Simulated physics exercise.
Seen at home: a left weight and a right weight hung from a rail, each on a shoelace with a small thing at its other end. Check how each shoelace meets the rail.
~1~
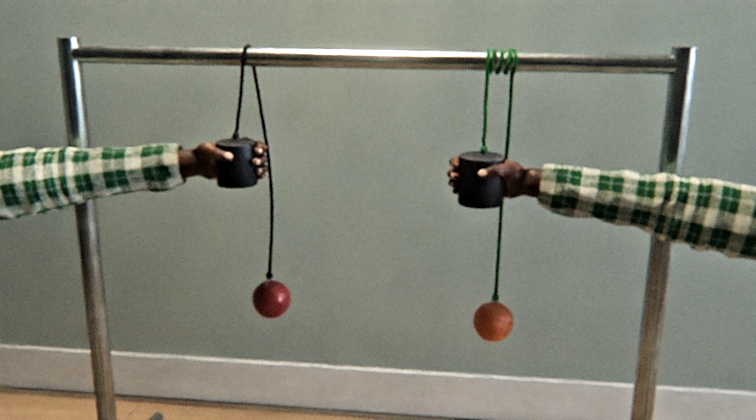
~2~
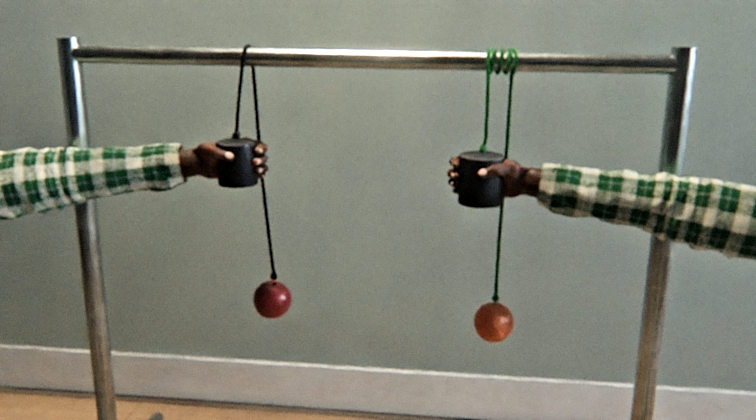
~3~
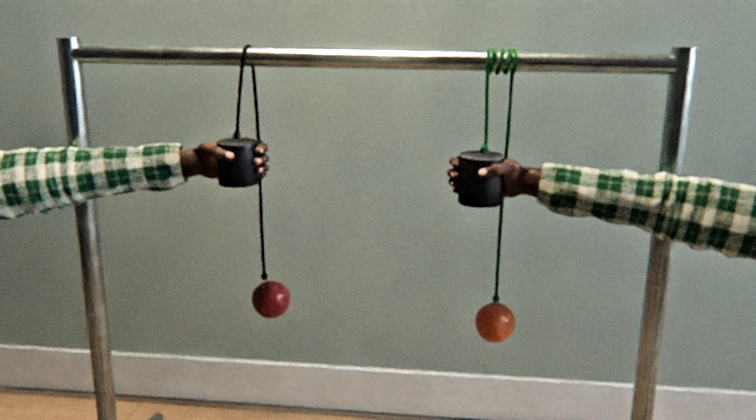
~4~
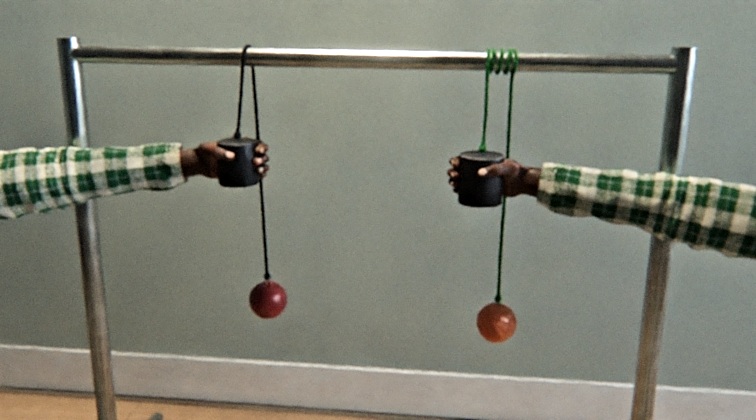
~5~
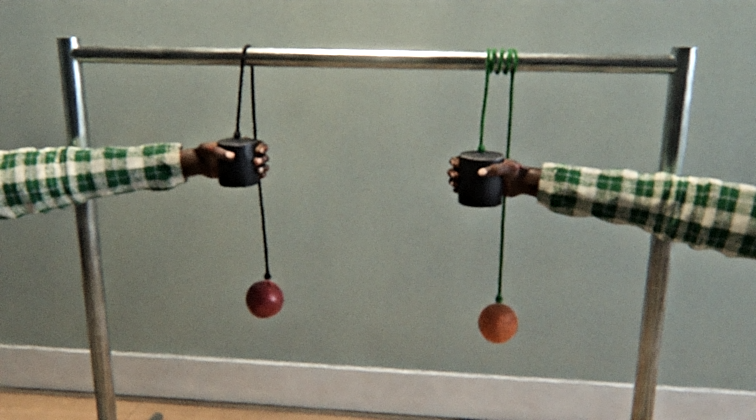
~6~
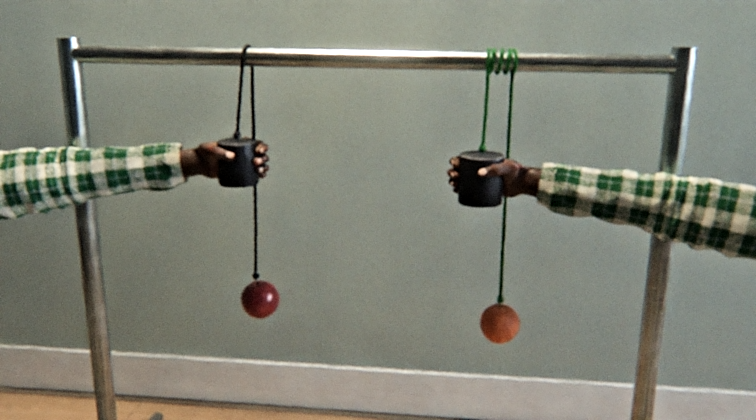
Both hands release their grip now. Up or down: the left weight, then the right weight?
Left weight down, right weight up.
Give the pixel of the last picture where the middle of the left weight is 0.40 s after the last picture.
Estimated middle: Near (251, 338).
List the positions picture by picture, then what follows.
The first picture shows left weight (237, 163); right weight (481, 179); left apple (271, 299); right orange (493, 322).
The second picture shows left weight (237, 163); right weight (481, 179).
The third picture shows left weight (238, 162); right weight (481, 179).
The fourth picture shows left weight (238, 162); right weight (481, 179).
The fifth picture shows left weight (238, 162); right weight (481, 179).
The sixth picture shows left weight (238, 162); right weight (481, 179); left shoelace only laid over the rail; right shoelace wound several times round the rail.
Then, 0.40 s later than the last view, left weight dropping near (250, 338); right weight in the air near (483, 177).
Then, 0.72 s later than the last view, left weight on the floor; right weight in the air near (483, 176).
Finally, left weight on the floor; right weight in the air near (484, 175). The left weight drops and the right weight keeps its height.
